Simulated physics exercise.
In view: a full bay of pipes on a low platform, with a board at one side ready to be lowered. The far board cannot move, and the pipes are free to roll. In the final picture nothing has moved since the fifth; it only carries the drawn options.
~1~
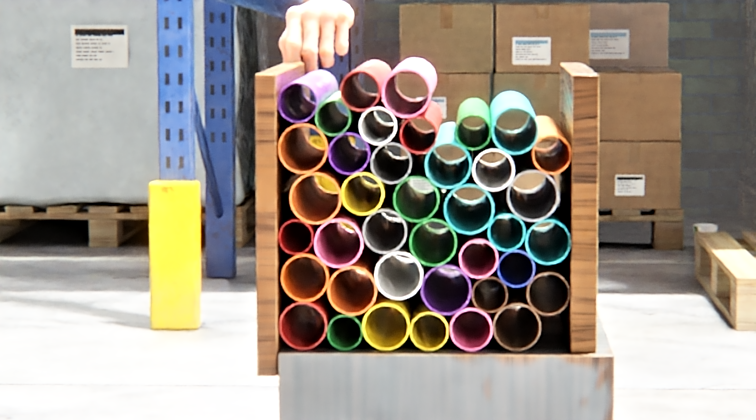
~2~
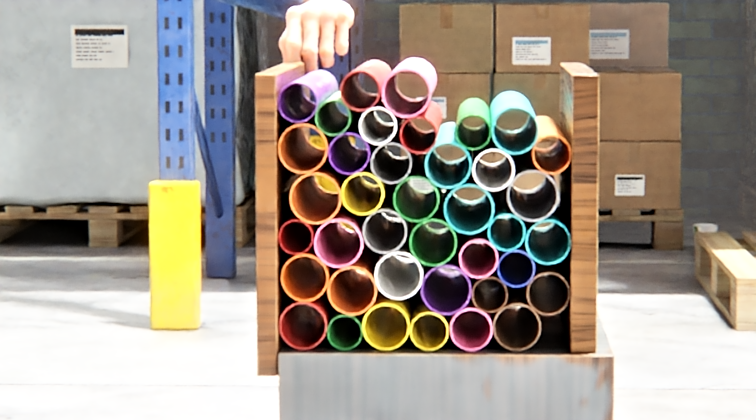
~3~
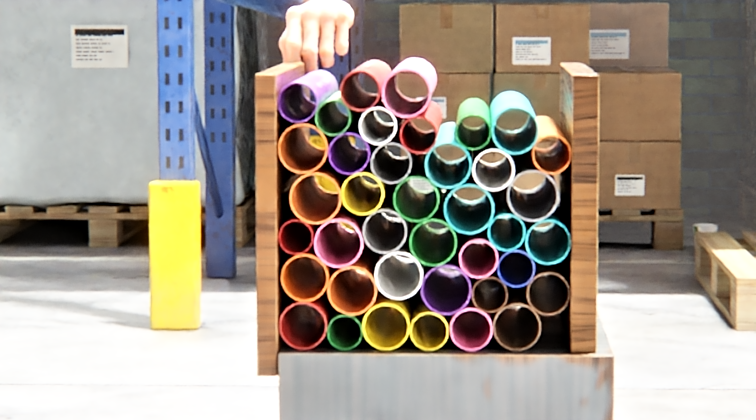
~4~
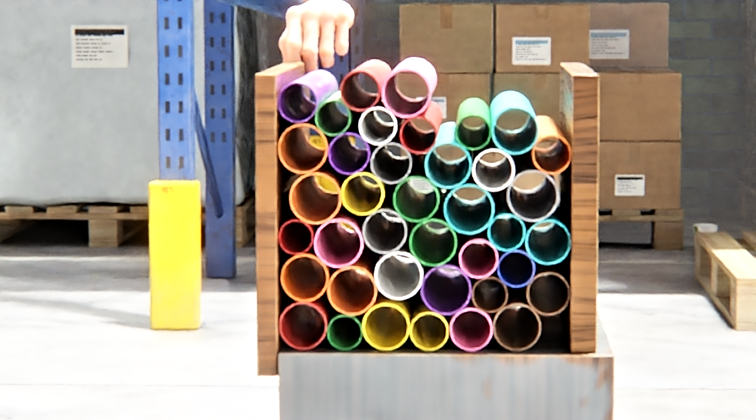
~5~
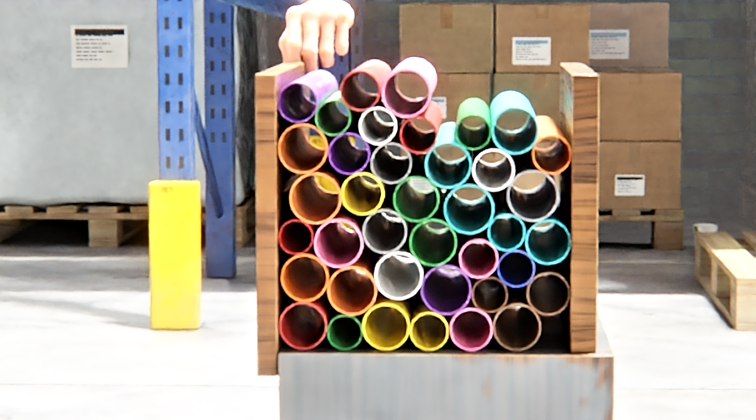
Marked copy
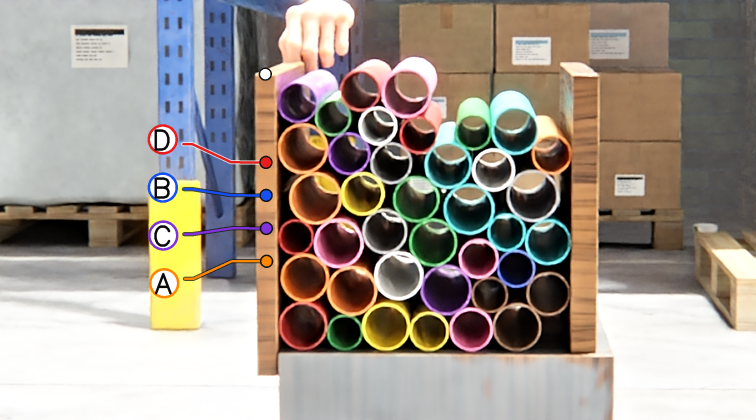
The video shows colourful open-ended pipes stacked between two upright wooden boards on a low grey platform in a warehouse, with a hand at the top of the left board; the hand and pipes stay practically still throughout.
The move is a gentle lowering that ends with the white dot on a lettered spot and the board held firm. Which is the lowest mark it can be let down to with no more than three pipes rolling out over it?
Slide it to D.
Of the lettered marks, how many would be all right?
The number is one.
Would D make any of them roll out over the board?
At D: Yes.
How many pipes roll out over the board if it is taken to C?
The count is four.
On the marked copy, A at (267, 261); B at (266, 195); C at (266, 228); D at (266, 162); the white dot at (265, 74).
Taking D. A third of the way, top of the board (277, 121).
Two thirds of the way, top of the board (277, 162).
When it is over, top of the board (277, 162), one out over the board.
As for the rest, A more than three out over the board; B four out over the board; C four out over the board.
